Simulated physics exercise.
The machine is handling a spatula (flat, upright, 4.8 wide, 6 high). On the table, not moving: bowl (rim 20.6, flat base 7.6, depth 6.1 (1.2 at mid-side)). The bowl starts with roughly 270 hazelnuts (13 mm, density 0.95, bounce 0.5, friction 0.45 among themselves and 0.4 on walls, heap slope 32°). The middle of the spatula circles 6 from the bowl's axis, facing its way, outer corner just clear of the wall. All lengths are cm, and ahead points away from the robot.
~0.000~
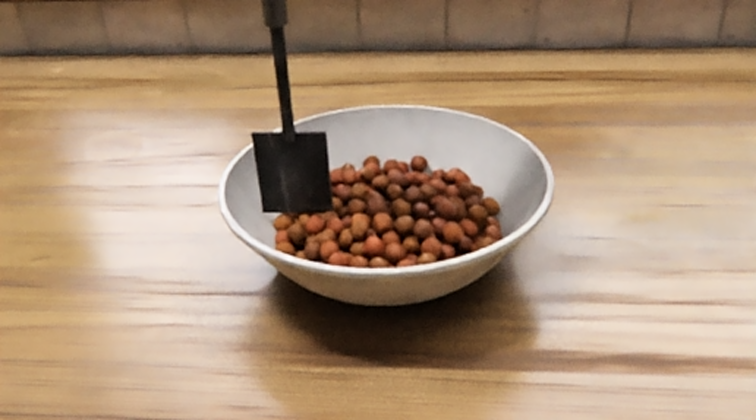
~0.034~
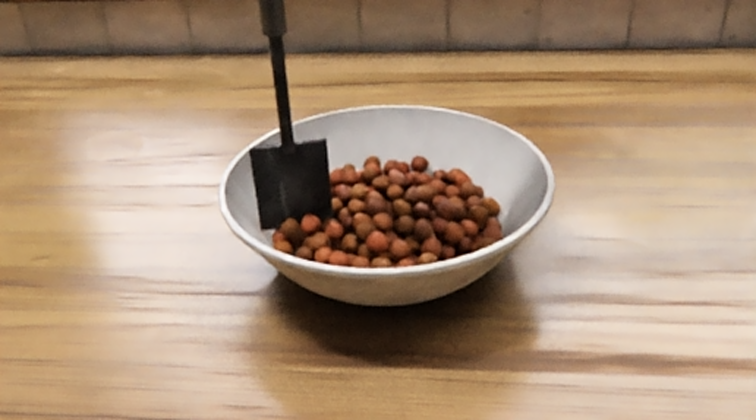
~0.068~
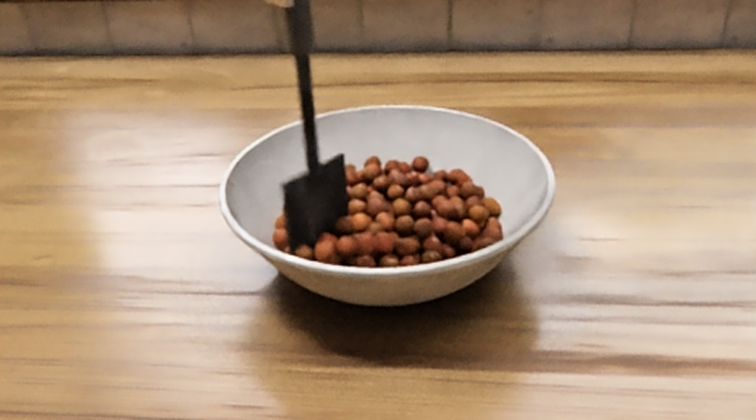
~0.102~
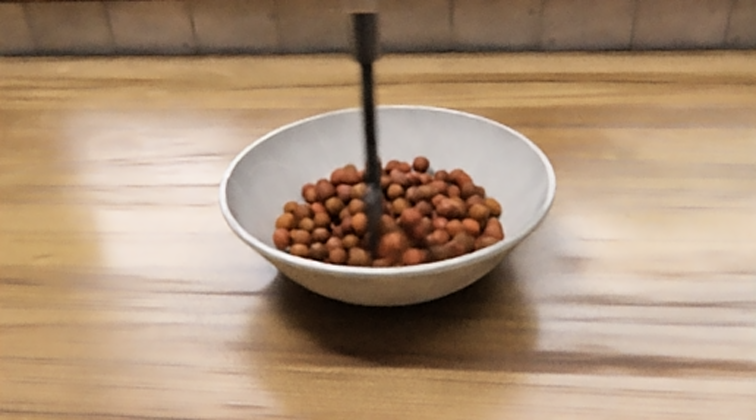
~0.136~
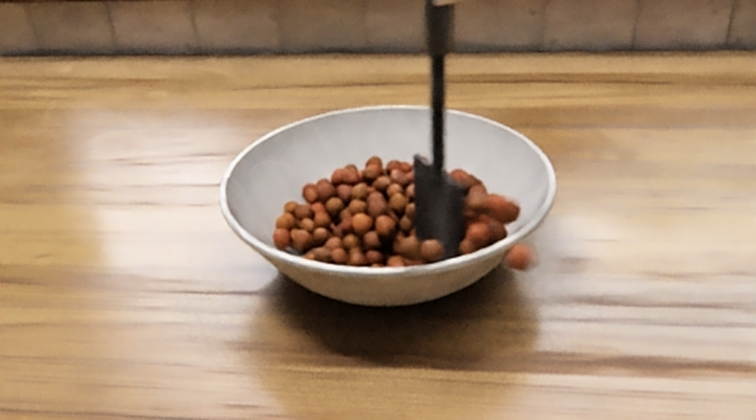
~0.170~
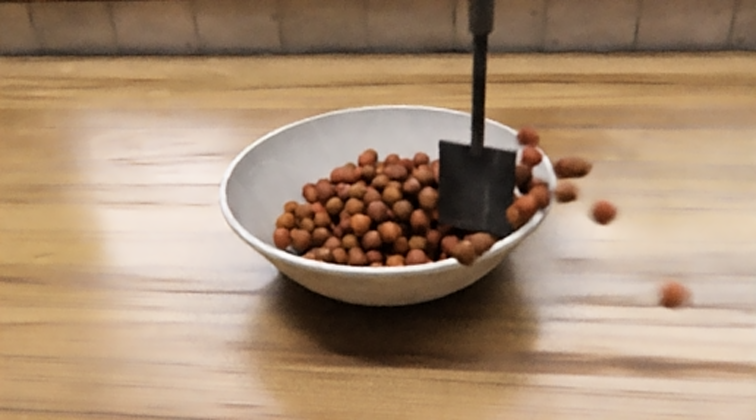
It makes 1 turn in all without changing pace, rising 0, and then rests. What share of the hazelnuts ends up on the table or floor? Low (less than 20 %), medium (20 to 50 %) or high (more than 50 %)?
A medium share, 20 to 50 %, ends on the table or floor.
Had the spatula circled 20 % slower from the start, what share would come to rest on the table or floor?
It would be near 20 per cent.
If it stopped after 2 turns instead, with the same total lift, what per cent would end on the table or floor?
In that case some 45 per cent.
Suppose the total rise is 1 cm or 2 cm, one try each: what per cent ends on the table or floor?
About 15 and 5 per cent.
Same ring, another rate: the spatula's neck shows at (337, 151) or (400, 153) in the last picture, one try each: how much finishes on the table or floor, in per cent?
Some 5 and 20 per cent.
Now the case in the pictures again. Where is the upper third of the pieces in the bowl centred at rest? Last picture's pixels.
Around (347, 253).
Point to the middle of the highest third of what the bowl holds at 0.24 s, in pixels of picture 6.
Around (401, 161).
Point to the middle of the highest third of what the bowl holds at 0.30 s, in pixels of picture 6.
Near (318, 169).
After 0.24 s, 232° round, highest piece 11 above the table; 248 in the bowl, 21 in flight or on the tool.
After 0.30 s, 303° round, highest piece 10 above the table; 233 in the bowl, 9 on the table or floor, 27 in flight or on the tool.
After 0.53 s, 0° round, highest piece 6 above the table; 194 in the bowl, 70 on the table or floor, 5 in flight or on the tool.
After 1.23 s, 0° round, highest piece 5 above the table; 194 in the bowl, 75 on the table or floor.
At rest, 194 in the bowl, 75 on the table or floor. That is 28 % on the table or floor.
